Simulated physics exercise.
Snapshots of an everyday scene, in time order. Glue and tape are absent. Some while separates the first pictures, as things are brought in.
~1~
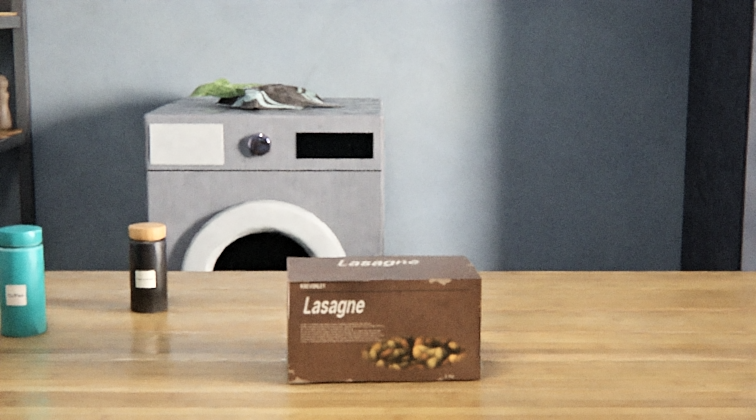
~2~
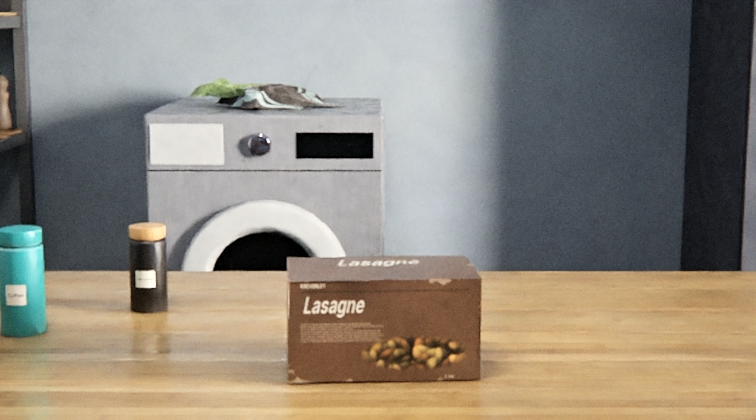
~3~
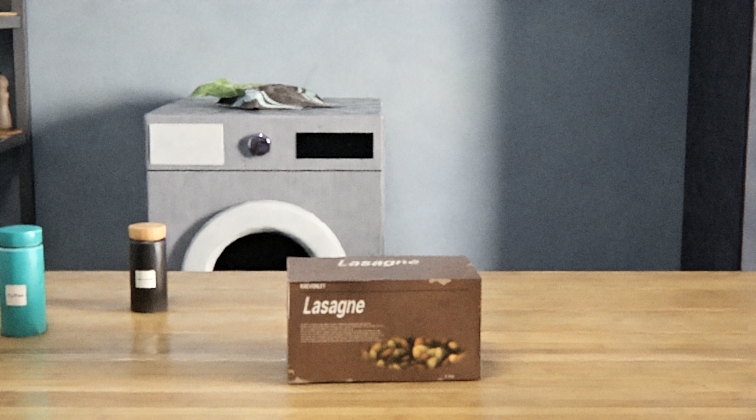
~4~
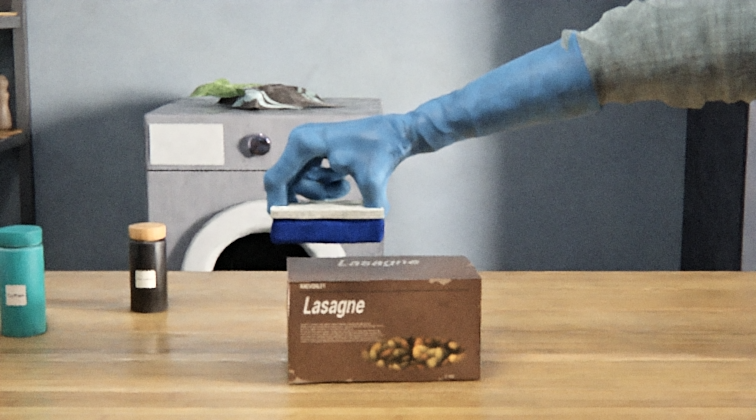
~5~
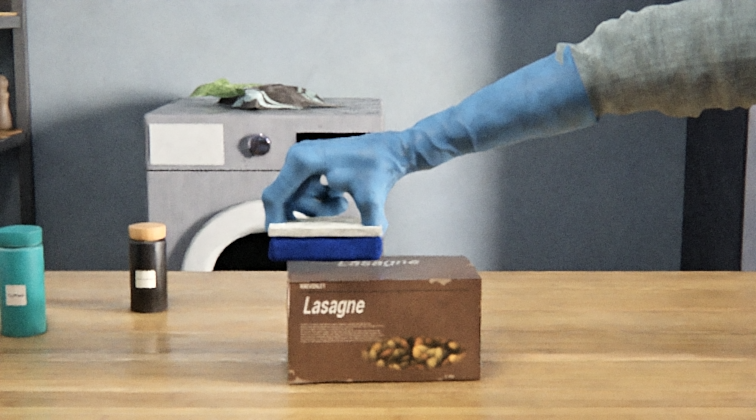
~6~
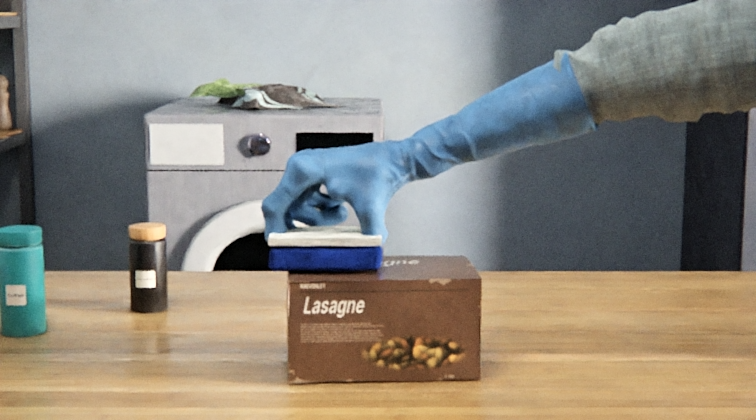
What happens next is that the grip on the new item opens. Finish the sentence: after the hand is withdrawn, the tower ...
The tower stays upright.
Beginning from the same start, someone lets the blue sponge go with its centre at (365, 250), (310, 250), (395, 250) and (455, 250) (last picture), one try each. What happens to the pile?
In the first case the pile remains standing, in the second it remains standing, in the third it remains standing and in the fourth it remains standing.
Then, 0.90 s past the last view, nothing moves.
Then, 2.00 s past the last view, blue sponge resting near (326, 249).
Finally, all 4 still in place. Final places as the last picture's camera would see them, blue sponge near (326, 249). The pile keeps its balance.
